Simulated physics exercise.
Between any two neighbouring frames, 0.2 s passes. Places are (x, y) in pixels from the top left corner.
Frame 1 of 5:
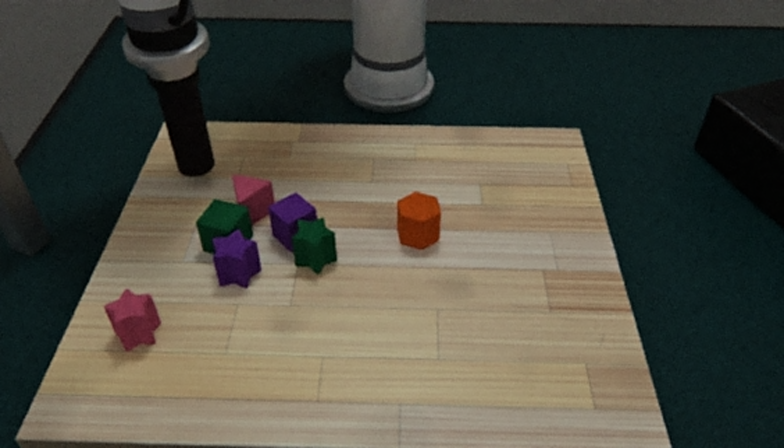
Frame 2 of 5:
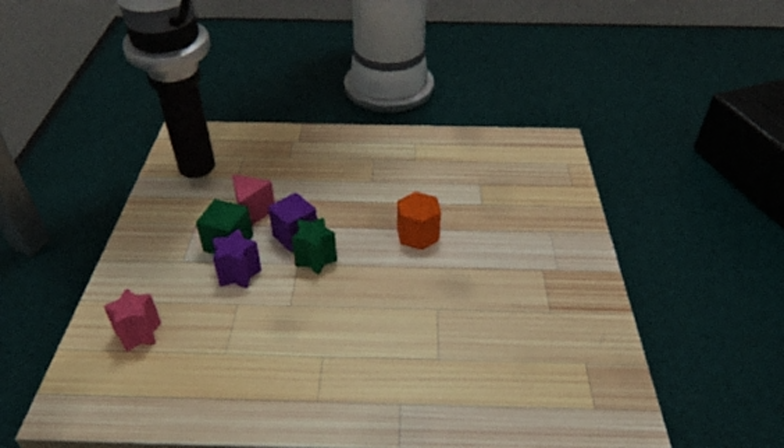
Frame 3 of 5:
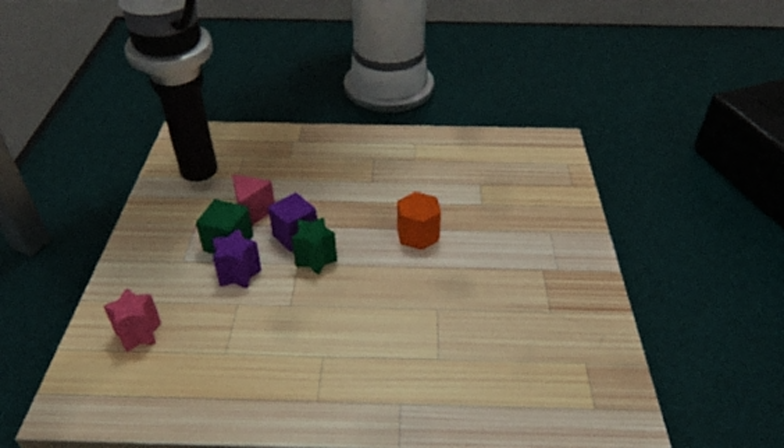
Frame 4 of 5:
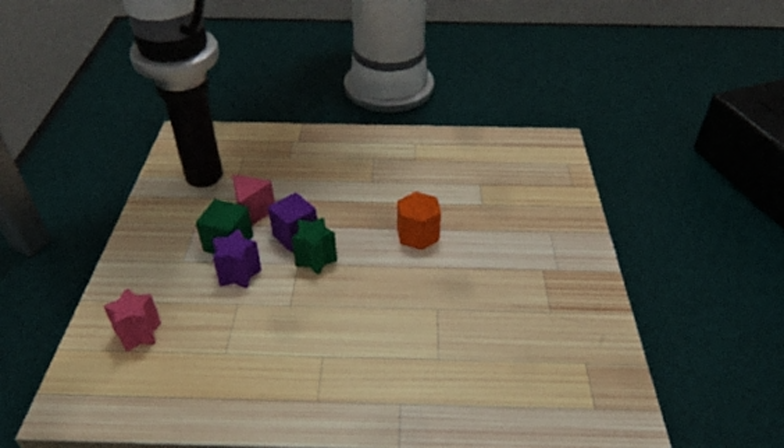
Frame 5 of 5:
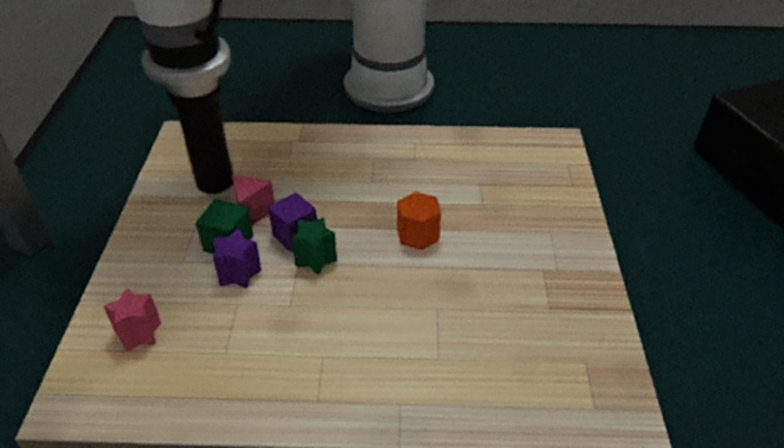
On a light wooden board over a dark green surface, a black cylindrical pusher stands near the upper left, then shifts slightly right and toward the viewer, nearing the pink triangular piece, while the colored blocks stay still.
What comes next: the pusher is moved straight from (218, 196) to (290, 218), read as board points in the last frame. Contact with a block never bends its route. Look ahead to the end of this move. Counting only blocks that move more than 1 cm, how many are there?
It displaces three or more.
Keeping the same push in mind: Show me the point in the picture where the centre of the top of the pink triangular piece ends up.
The spot you're after is about (308, 205) in the image.
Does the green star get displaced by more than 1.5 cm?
Yes, that is how it ends up.
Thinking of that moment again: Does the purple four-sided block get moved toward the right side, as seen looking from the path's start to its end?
Yes, I think so.
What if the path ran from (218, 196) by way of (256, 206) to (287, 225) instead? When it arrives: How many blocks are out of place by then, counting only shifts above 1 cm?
Three or more get moved.
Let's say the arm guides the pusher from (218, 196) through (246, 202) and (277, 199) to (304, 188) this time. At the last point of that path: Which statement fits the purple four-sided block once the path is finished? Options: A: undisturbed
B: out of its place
Letter B.
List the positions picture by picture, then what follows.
Tip of the pusher (196, 166), middles of tops, green four-sided block (222, 214), pink triangular piece (248, 185), purple four-sided block (292, 207), green star (313, 230), in the first frame.
Pusher (197, 167), nothing pushed, in the second frame.
Pusher (199, 171), nothing pushed, in the third frame.
Pusher (204, 176), nothing pushed, in the fourth frame.
Pusher (215, 182), green four-sided block (222, 214), pink triangular piece (248, 185), purple four-sided block (292, 207), green star (313, 230), in the fifth frame.
What follows on the original path. Halfway along, pusher (251, 194); pink triangular piece (273, 194), turned 35° clockwise; purple four-sided block (297, 211), turned 20° clockwise; green star (315, 233).
At the end, pusher (288, 205); green four-sided block unmoved; pink triangular piece (308, 205), turned 50° clockwise; purple four-sided block (321, 227), turned 45° clockwise; green star (326, 253).
